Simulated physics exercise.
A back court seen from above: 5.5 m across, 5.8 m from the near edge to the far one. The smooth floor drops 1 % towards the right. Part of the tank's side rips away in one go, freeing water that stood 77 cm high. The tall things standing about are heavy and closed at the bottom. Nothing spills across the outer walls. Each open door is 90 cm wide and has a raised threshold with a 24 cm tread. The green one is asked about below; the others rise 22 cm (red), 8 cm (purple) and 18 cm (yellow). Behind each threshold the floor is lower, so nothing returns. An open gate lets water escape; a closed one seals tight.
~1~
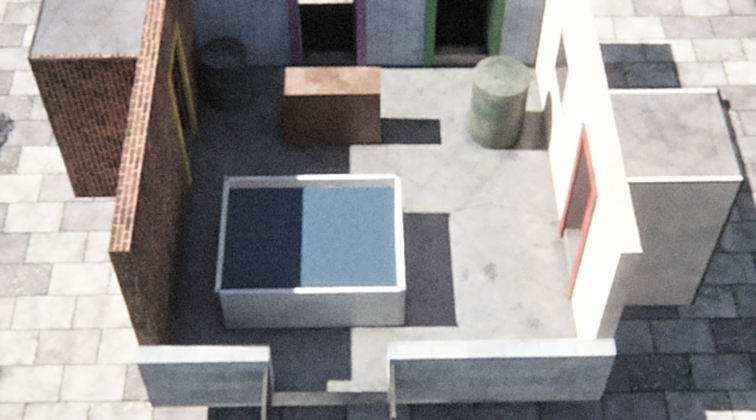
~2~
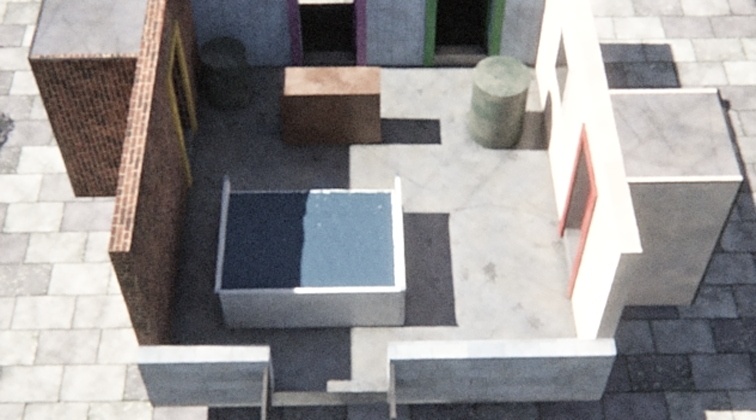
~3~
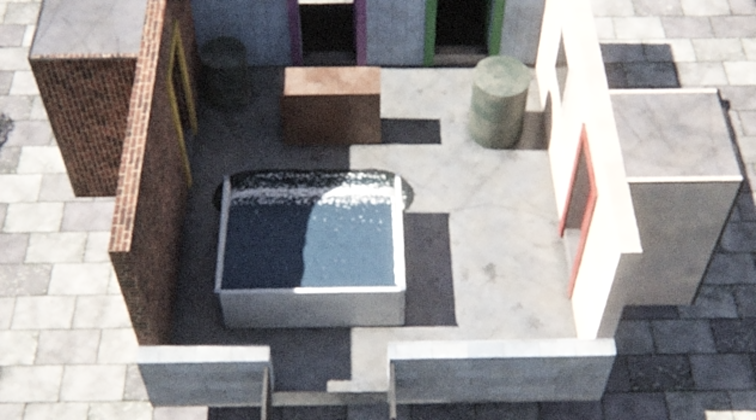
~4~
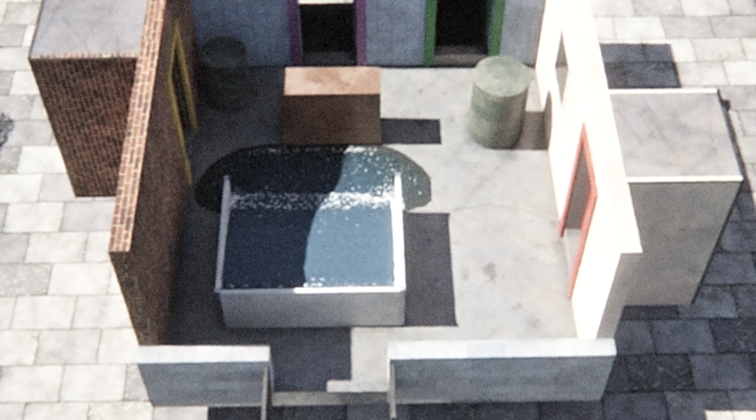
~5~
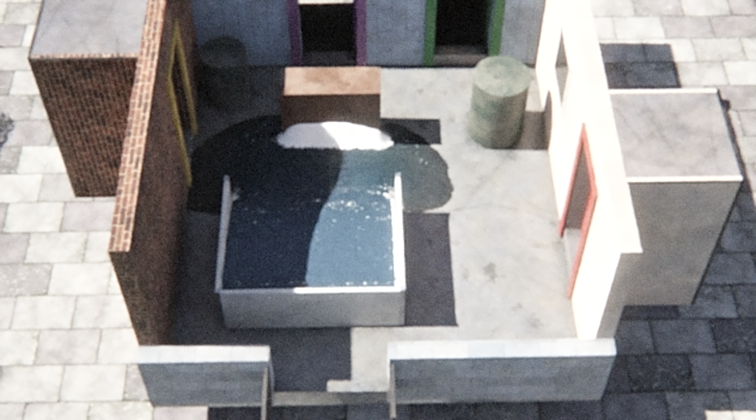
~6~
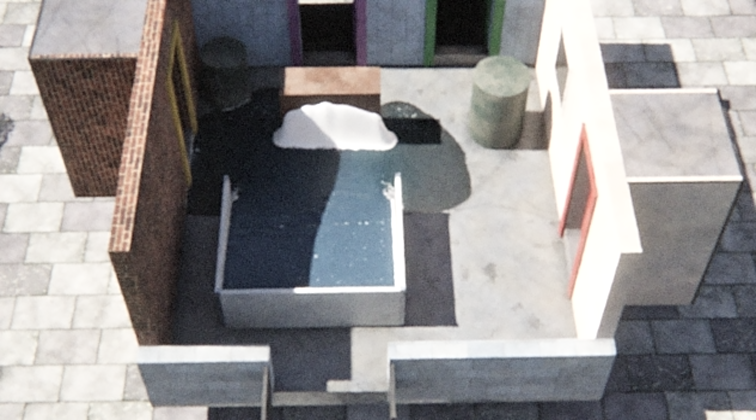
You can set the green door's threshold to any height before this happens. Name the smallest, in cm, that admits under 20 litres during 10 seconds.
At least 24 cm or so.
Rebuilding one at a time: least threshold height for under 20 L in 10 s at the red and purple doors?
Roughly 10.5 cm at red and 11.0 cm at purple.
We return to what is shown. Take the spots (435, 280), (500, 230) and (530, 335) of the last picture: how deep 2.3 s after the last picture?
Roughly 0, 2 and 1 cm, in turn.
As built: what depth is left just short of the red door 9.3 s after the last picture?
About 13.0 cm.
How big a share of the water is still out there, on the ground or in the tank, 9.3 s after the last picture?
Roughly 84 in a hundred.
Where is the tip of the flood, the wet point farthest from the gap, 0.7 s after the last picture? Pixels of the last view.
Around (487, 65).
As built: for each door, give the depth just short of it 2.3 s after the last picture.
In cm: Red 9, purple 12, yellow 29, green 20.
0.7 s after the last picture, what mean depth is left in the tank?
Some 34 cm.
Then, 0.7 s after the last picture water covers 40 % of the floor, deepest (55 cm) near (322, 149); 15 cm at the green door, 0 litres in over its 20 cm threshold.
Then, 2.3 s after the last picture water covers 70 % of the floor, deepest (30 cm) near (548, 174); 20 cm at the green door, 31 litres in over its 20 cm threshold.
Then, 9.3 s after the last picture water covers 100 % of the floor, deepest (16 cm) near (576, 360); 8 cm at the green door, 44 litres in over its 20 cm threshold.
At the green door as built, the water peaked near 28 cm, 1.5 s after the last picture.
With a threshold of 21.5 cm, 33 litres would have come in within the 10 s; with 29.5 cm, 5 litres. So under 20 litres takes about 24 cm.
